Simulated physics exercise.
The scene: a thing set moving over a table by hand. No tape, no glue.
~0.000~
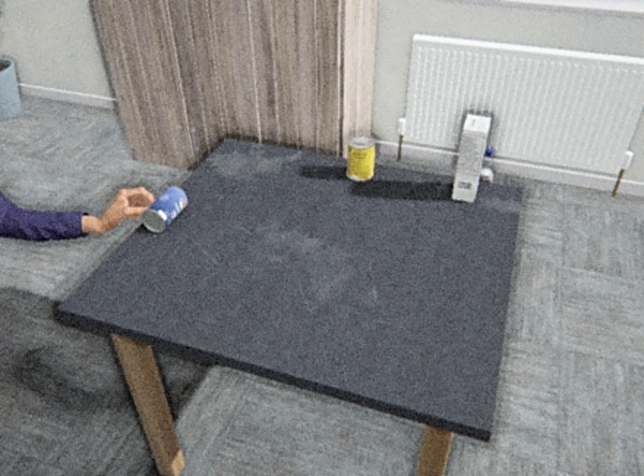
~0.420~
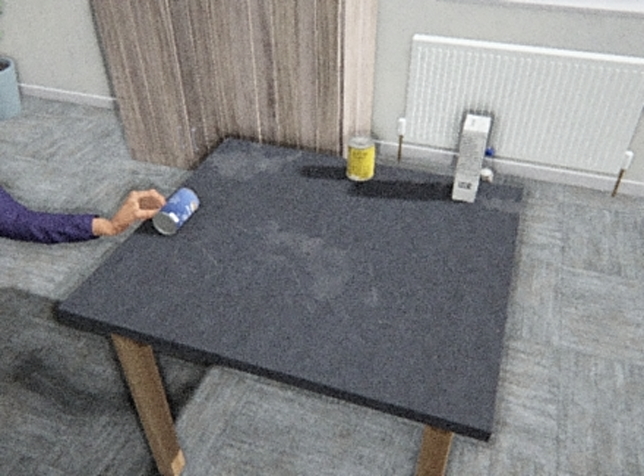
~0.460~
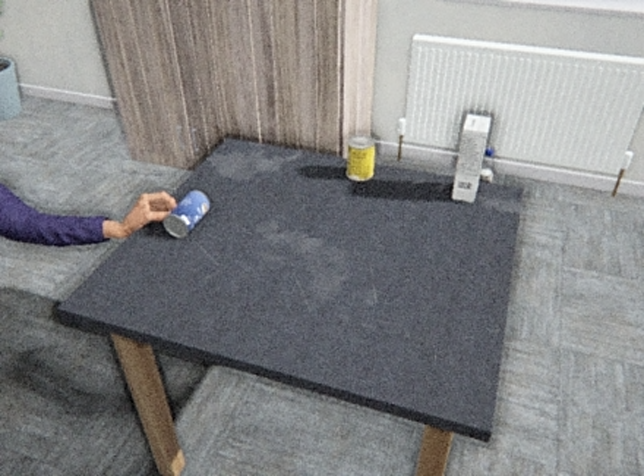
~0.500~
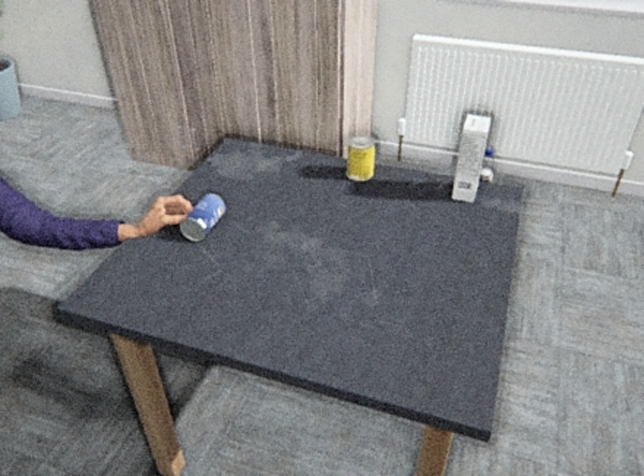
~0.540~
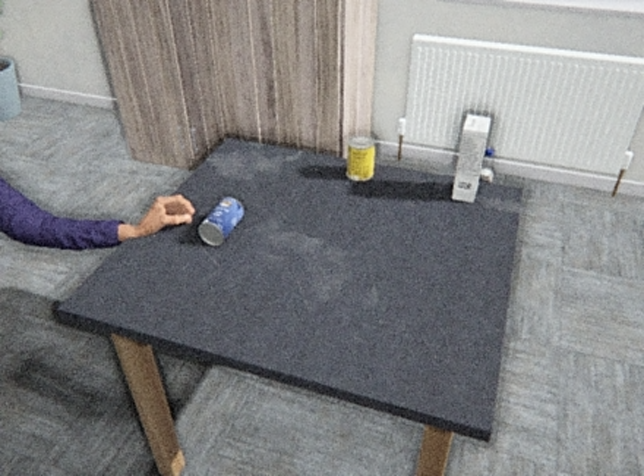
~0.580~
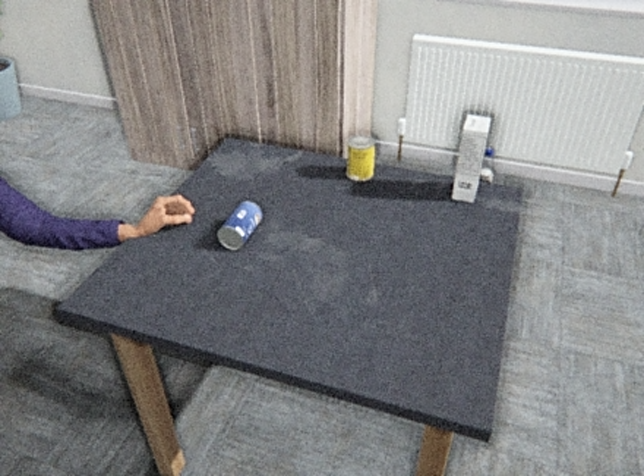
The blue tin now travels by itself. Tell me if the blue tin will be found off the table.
The blue tin drops to the floor.
By 0.98 s, blue tin moved well along near (432, 266).
By 1.38 s, blue tin now off the table.
When it is over (1.7 s), off the table, blue tin.
